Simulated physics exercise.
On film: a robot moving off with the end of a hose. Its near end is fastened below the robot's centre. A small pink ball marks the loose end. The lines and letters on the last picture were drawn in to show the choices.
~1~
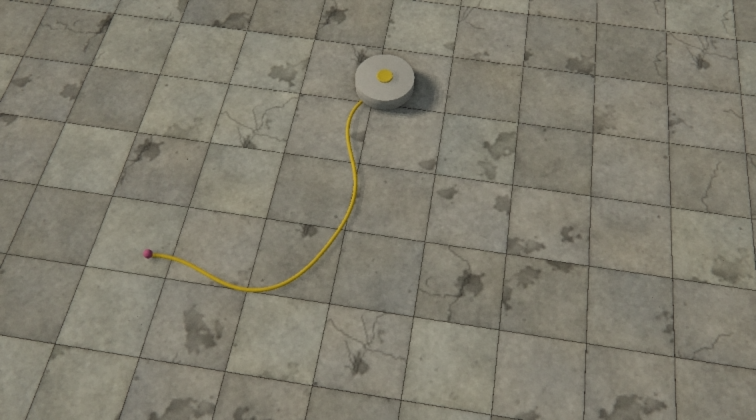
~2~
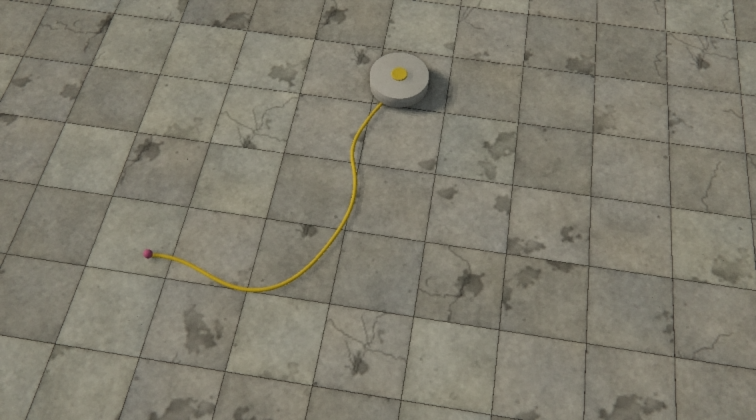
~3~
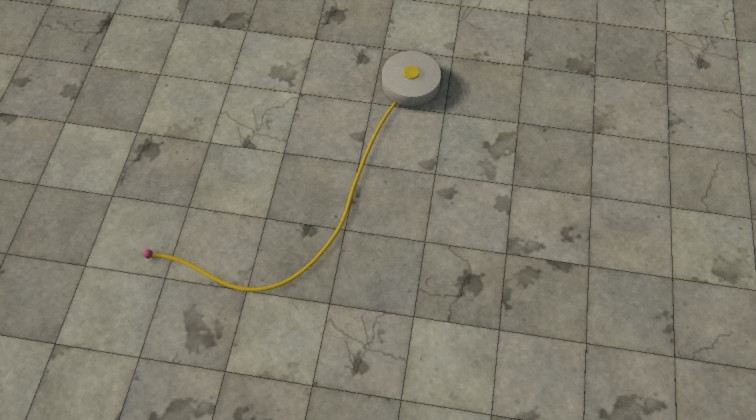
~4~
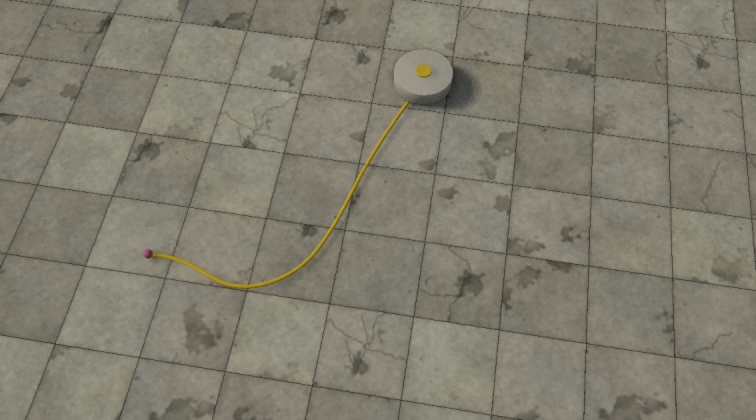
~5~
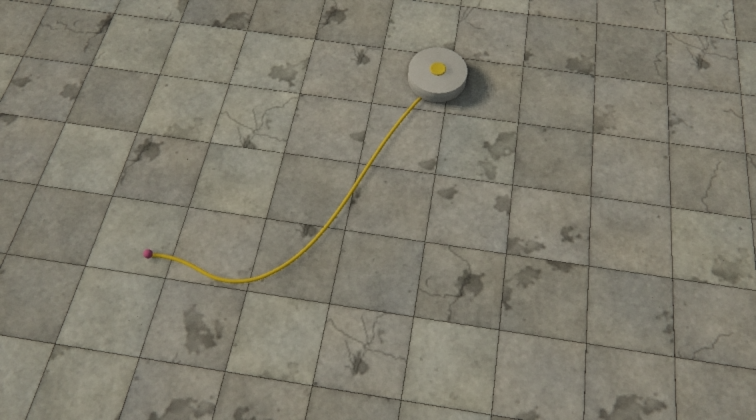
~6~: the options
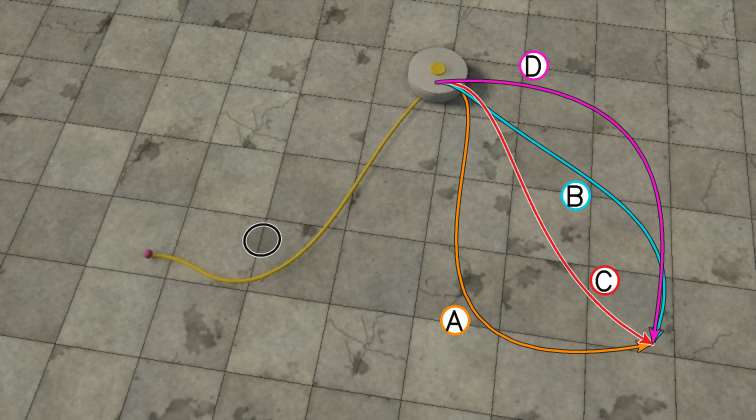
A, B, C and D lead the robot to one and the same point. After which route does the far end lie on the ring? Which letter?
B is the one.
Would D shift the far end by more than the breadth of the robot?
Yes.
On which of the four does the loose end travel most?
D.
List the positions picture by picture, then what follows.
Free end (148, 254); robot (385, 83), in the first picture.
Robot (399, 81); free end (148, 254), in the second picture.
Robot (411, 79); free end (148, 254), in the third picture.
Robot (423, 78); free end (148, 254), in the fourth picture.
Robot (437, 76); free end (148, 254), in the fifth picture.
On the marked copy, A from (437, 82) via (457, 257) to (650, 345); B from (437, 82) via (588, 179) to (654, 342); C from (437, 82) via (530, 202) to (653, 344); D from (437, 82) via (631, 140) to (653, 341); the ring at (262, 240).
Taking B. A third of the way, robot (550, 145), middle of the hose (355, 201), free end (161, 256).
Two thirds of the way, robot (657, 240), middle of the hose (442, 209), free end (239, 244).
When it is over, robot (657, 340), middle of the hose (465, 224), free end (261, 238); the free end is on the ring.
As for the rest, A leaves the free end at (215, 263); C leaves the free end at (221, 256); D leaves the free end at (291, 212).
